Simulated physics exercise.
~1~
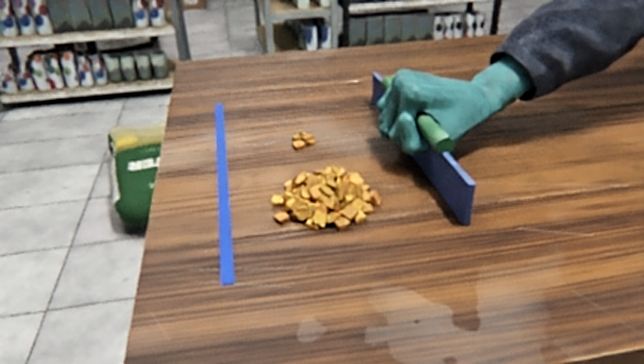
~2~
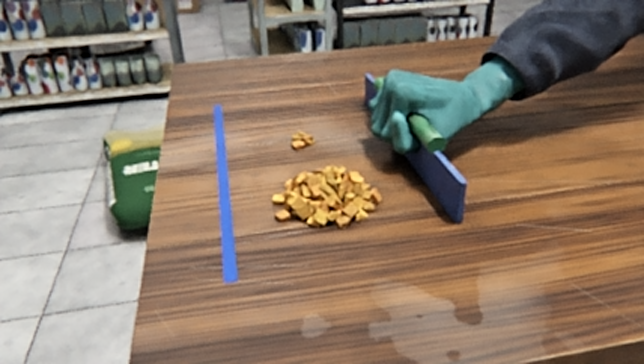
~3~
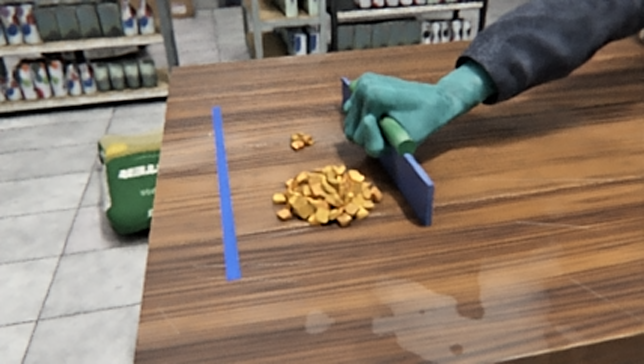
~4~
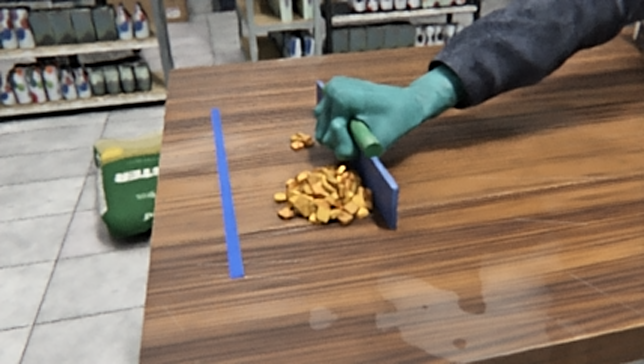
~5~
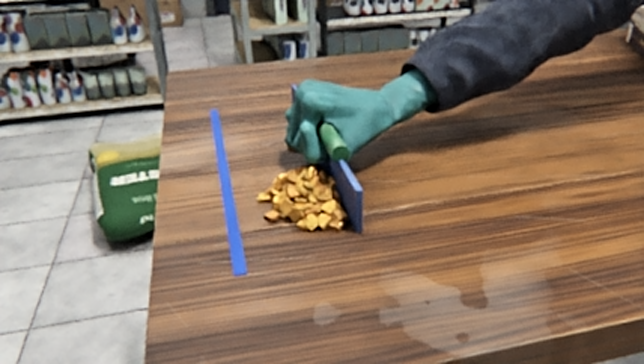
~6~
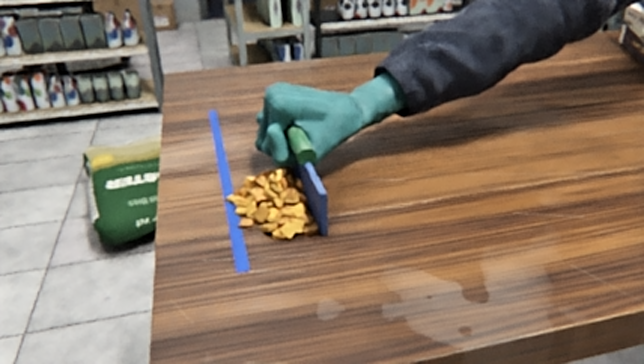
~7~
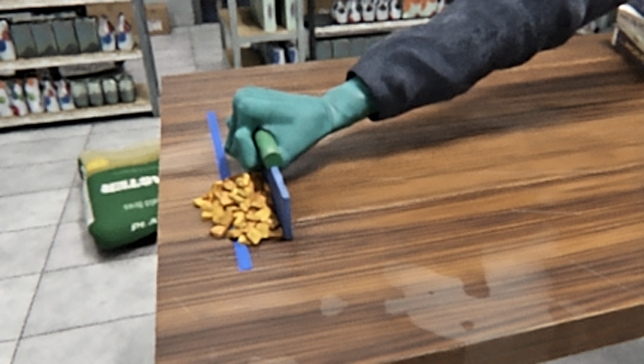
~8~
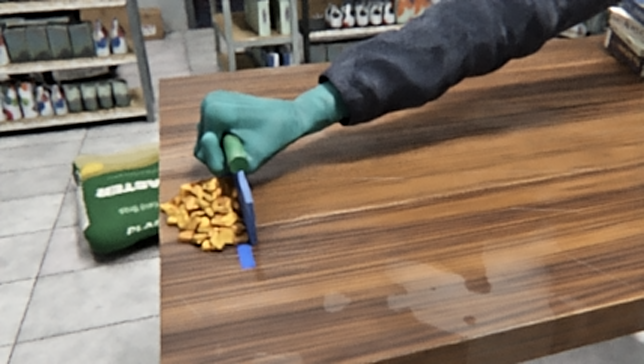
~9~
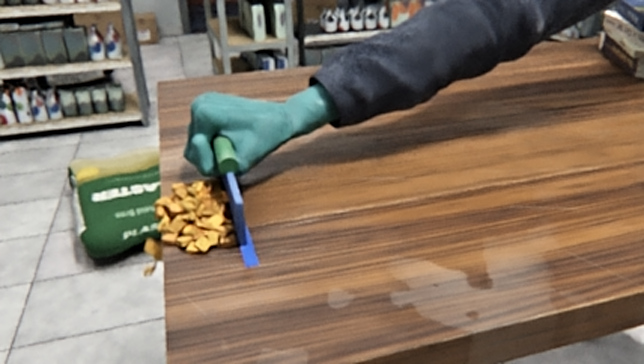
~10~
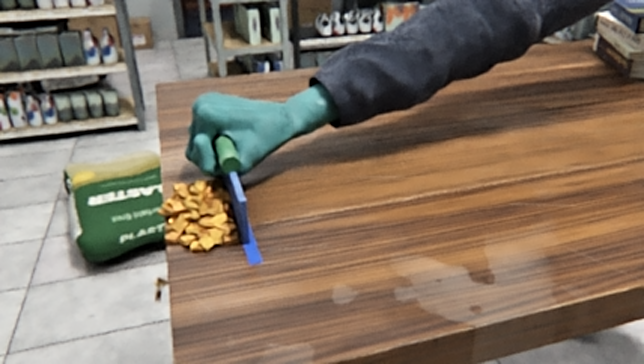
A gloved hand slides a scraper left, pushing yellowish chunks until a few drop off the table edge.
